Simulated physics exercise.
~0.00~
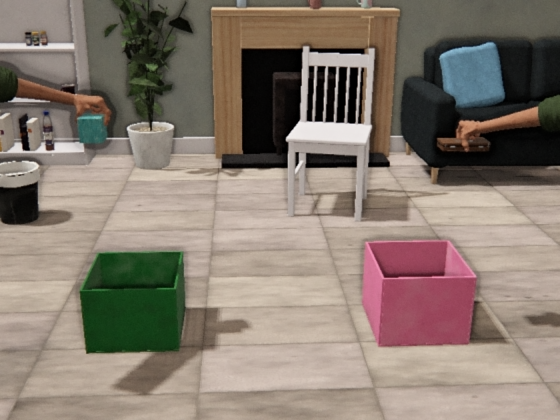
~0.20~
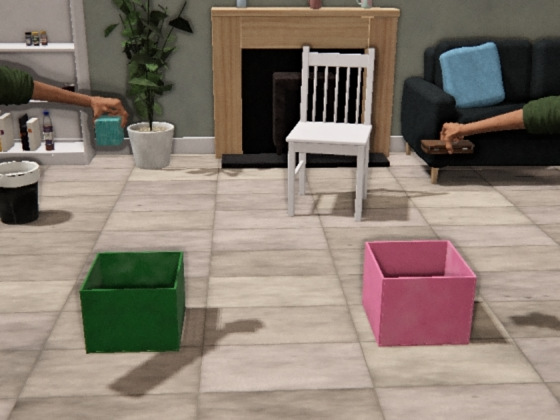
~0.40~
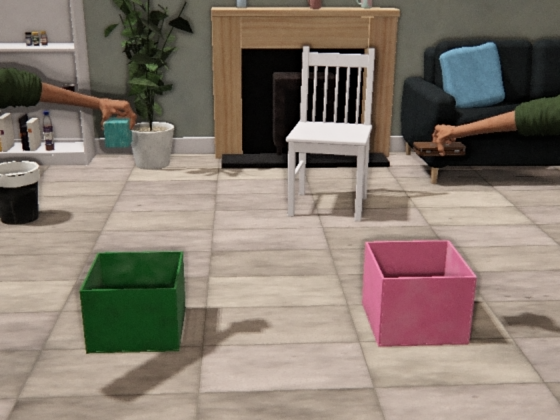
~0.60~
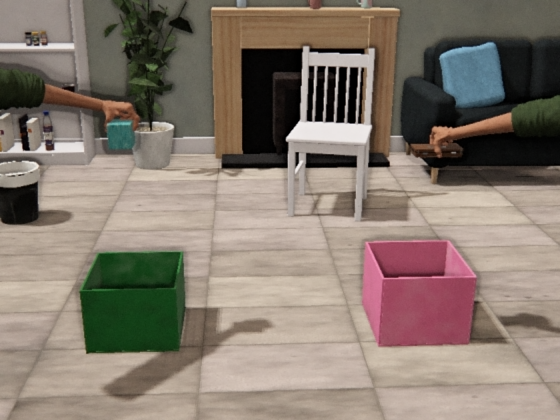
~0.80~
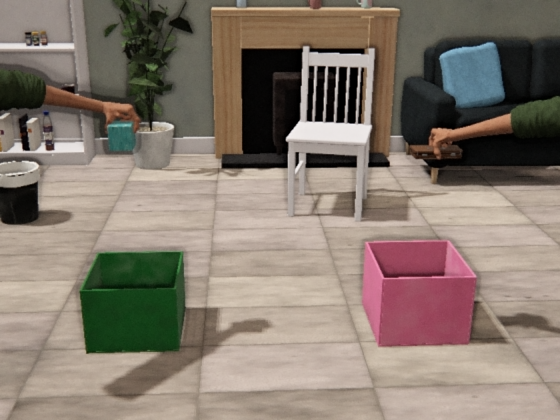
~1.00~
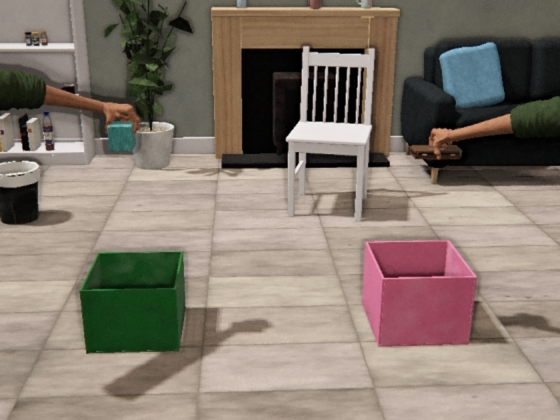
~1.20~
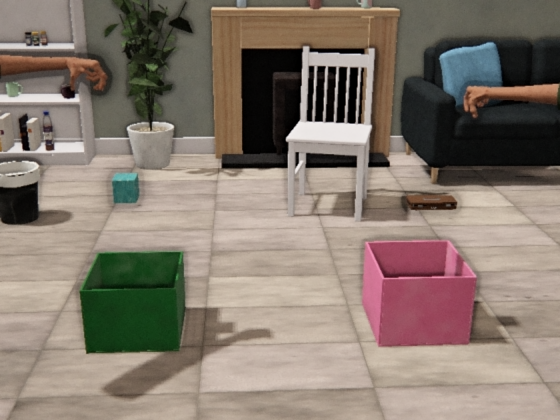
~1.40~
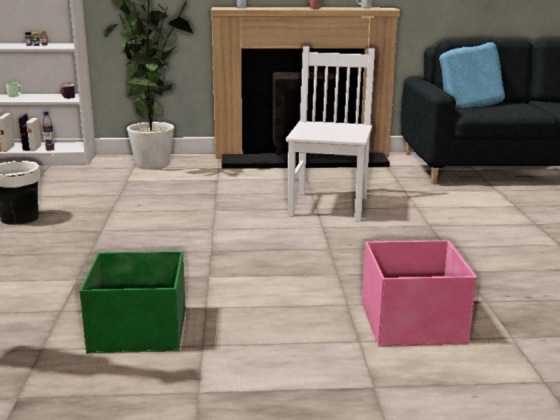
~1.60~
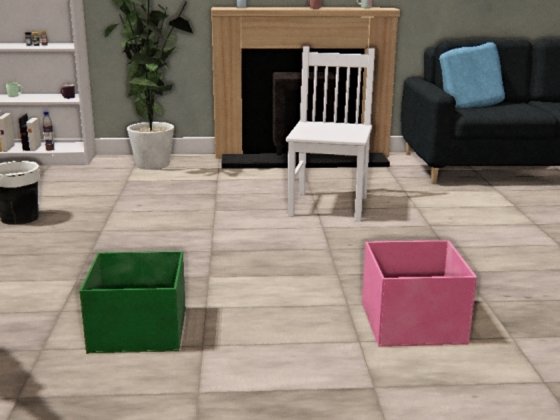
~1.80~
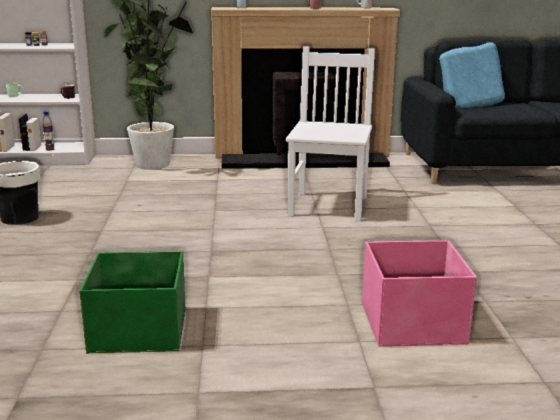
Two hands release a turquoise block and a brown case, which drop into open boxes.
